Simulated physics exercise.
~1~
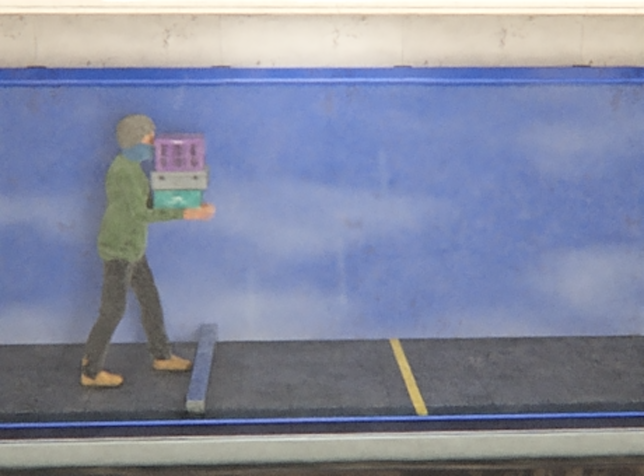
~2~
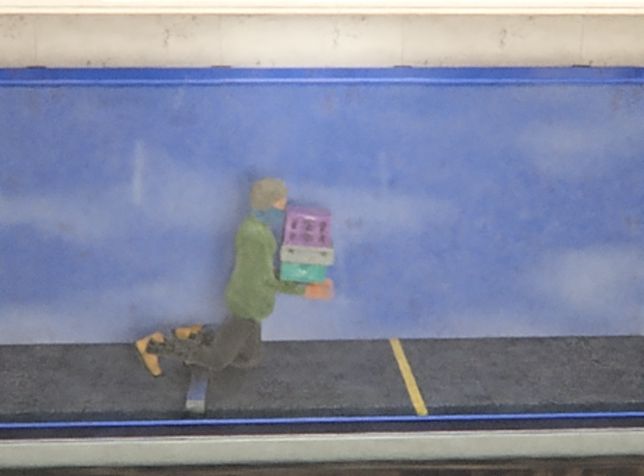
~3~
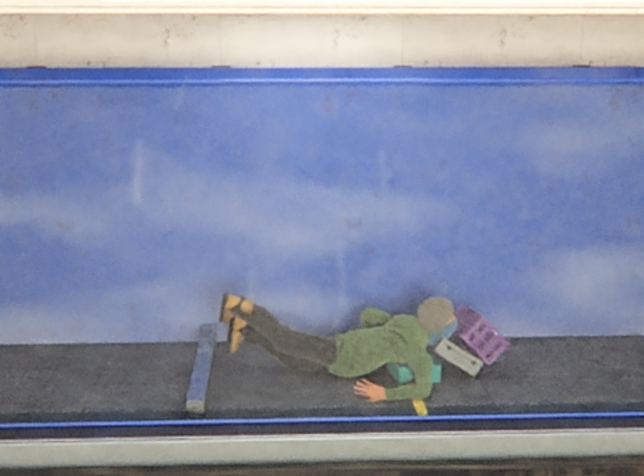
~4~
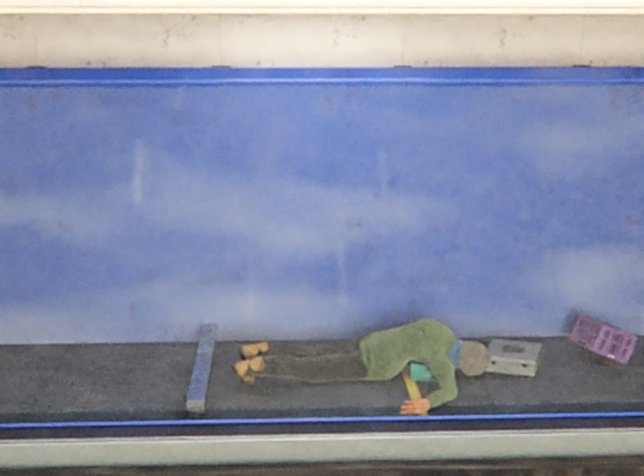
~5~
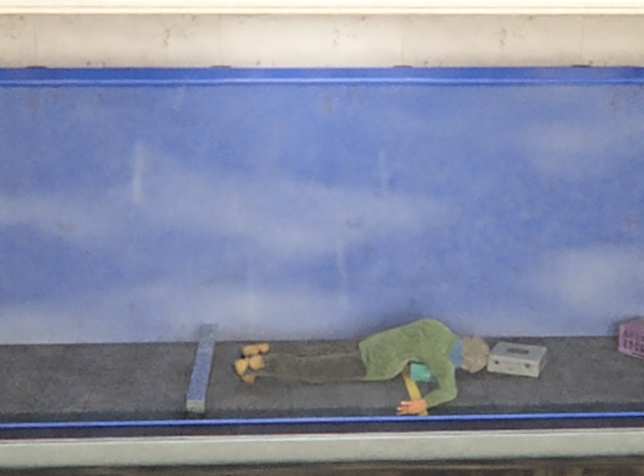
A person carrying a stacked purple crate, grey toolbox and teal carton pitched forward over a low rail and fell face down, spilling the load to the right, and ended lying still with the crate farthest away, well past the yellow line.
